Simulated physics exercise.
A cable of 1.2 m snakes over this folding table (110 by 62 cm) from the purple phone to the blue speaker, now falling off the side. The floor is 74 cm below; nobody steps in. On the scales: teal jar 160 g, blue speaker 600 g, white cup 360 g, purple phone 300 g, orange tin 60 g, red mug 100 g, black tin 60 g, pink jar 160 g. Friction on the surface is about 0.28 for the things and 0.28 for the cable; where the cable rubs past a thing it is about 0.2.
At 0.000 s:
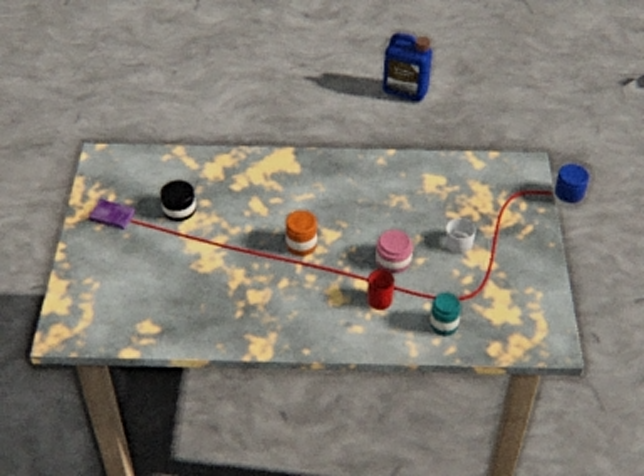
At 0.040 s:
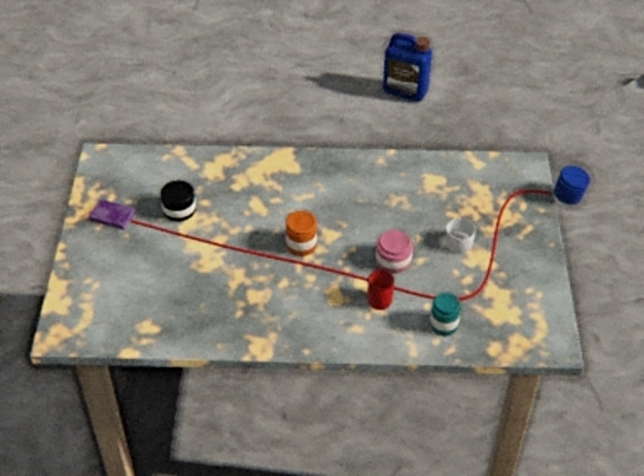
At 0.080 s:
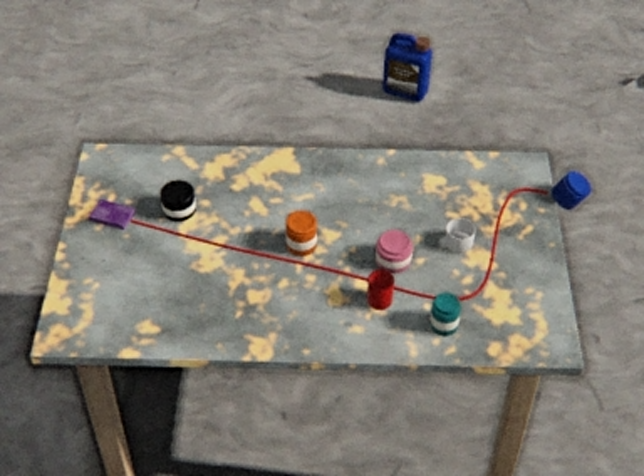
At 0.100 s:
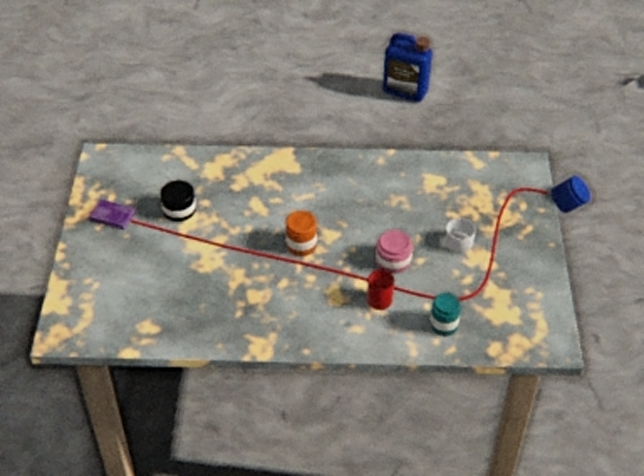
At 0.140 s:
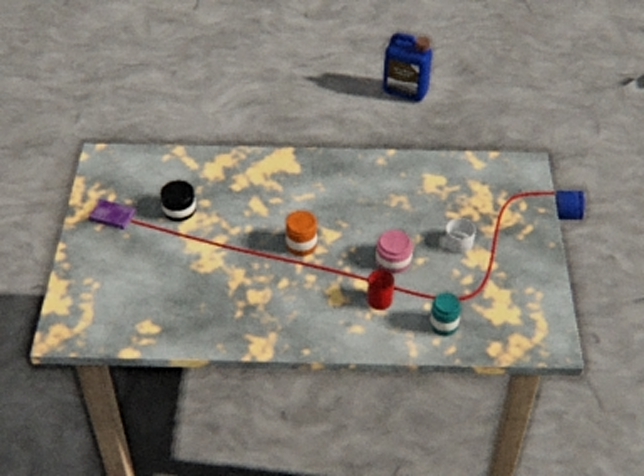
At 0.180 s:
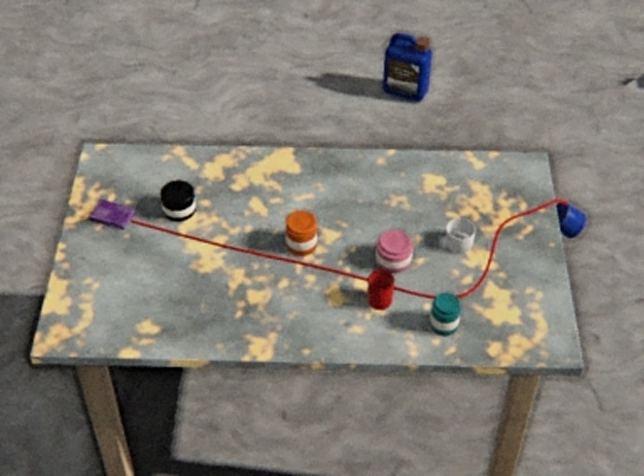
On a folding table, a blue speaker tied to a red cable tips over the right edge and drops slightly.
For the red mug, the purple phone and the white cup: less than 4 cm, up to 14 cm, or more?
In order: The red mug stays in the low band; the purple phone reaches the top band; the white cup barely shifts.
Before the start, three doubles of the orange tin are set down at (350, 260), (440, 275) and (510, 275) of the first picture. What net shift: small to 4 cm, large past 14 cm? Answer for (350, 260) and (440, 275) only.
In turn: Middling, large.
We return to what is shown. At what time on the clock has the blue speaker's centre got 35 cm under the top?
That is: 0.36 s.
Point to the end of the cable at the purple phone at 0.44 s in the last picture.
Around (221, 235).
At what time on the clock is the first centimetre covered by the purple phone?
Purple phone 0.30 s.
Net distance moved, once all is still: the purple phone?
Purple phone 90 cm.
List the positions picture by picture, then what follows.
The first picture shows red mug (381, 279); purple phone (112, 212); white cup (461, 229); cable runs through (509, 201) (486, 278) (184, 236).
The second picture shows blue speaker (574, 176); cable runs through (508, 201) (184, 236).
The third picture shows blue speaker (571, 190); cable runs through (507, 200) (184, 236).
The fourth picture shows blue speaker (571, 195); cable runs through (507, 200) (184, 236).
The fifth picture shows blue speaker (570, 205); cable runs through (509, 201) (184, 236).
The sixth picture shows red mug (381, 280); purple phone (112, 212); white cup (461, 229); cable runs through (534, 210) (485, 274) (184, 236).
At 0.4 s, the cable's tail end at (221, 235); purple phone 21 cm off its start, white cup 1 cm off its start, pink jar 15 cm off its start.
At 0.7 s, the cable's tail end at (370, 263); purple phone 54 cm off its start, white cup 1 cm off its start, pink jar 25 cm off its start.
At 0.9 s, the cable's tail end at (485, 283); purple phone 79 cm off its start at (464, 274), white cup 1 cm off its start at (461, 225), pink jar 25 cm off its start at (395, 159).
At 1.2 s, the cable's tail end at (524, 286); purple phone 87 cm off its start, white cup 1 cm off its start, pink jar 25 cm off its start.
At 2.4 s, the cable's tail end at (524, 286); purple phone 87 cm off its start at (502, 279), white cup 1 cm off its start at (461, 225), red mug 0 cm off its start at (381, 280), pink jar 25 cm off its start at (395, 159).
